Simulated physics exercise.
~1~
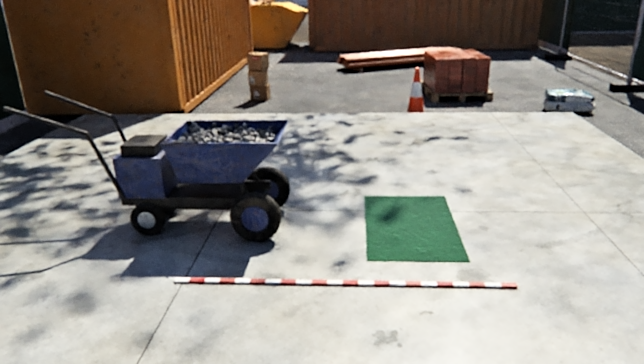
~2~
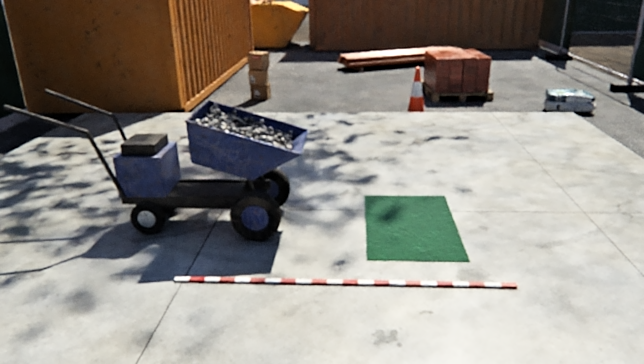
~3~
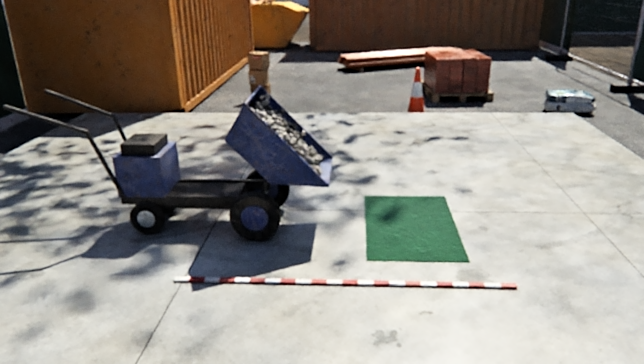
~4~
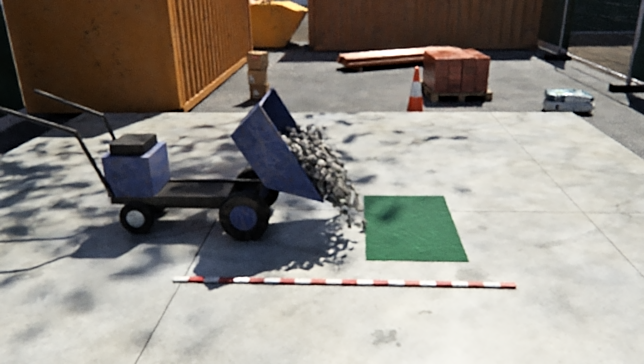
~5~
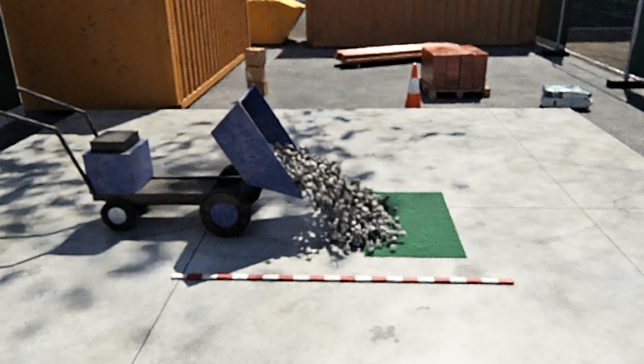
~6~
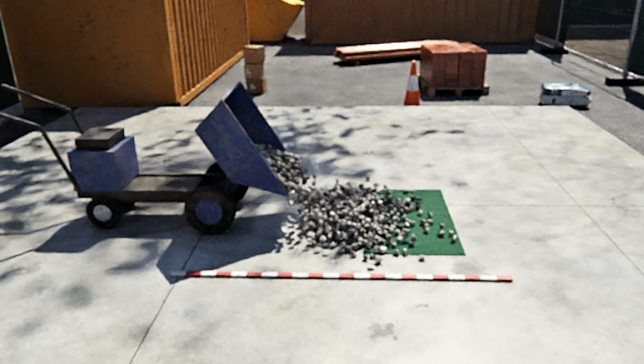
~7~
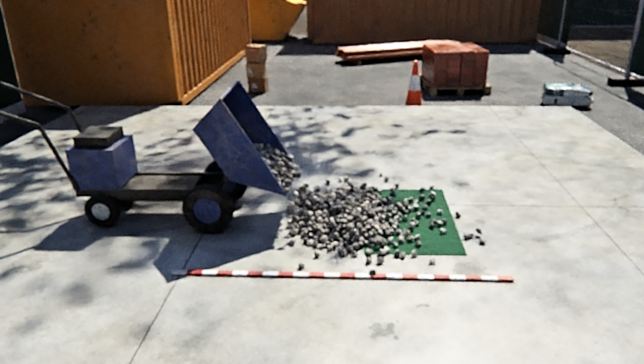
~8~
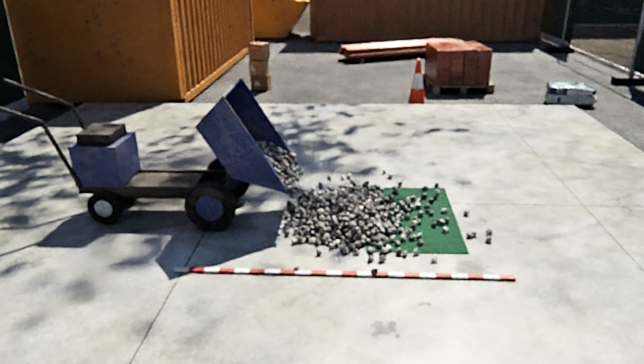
A blue powered barrow loaded with grey stones stands at the left of a sunlit concrete yard, seen from slightly above and side-on by a gently swaying camera. A green sheet lies flat to its right, behind a red-and-white striped staff, with orange containers, an orange cone and stacked reddish blocks beyond. The tray tips steeply forward to the right, and stones slide to its lip. They pour out as the barrow rolls back a little to the left. The stones spread mostly short of the sheet, some covering its left part and a few scattering past it, while others remain in the raised tray.
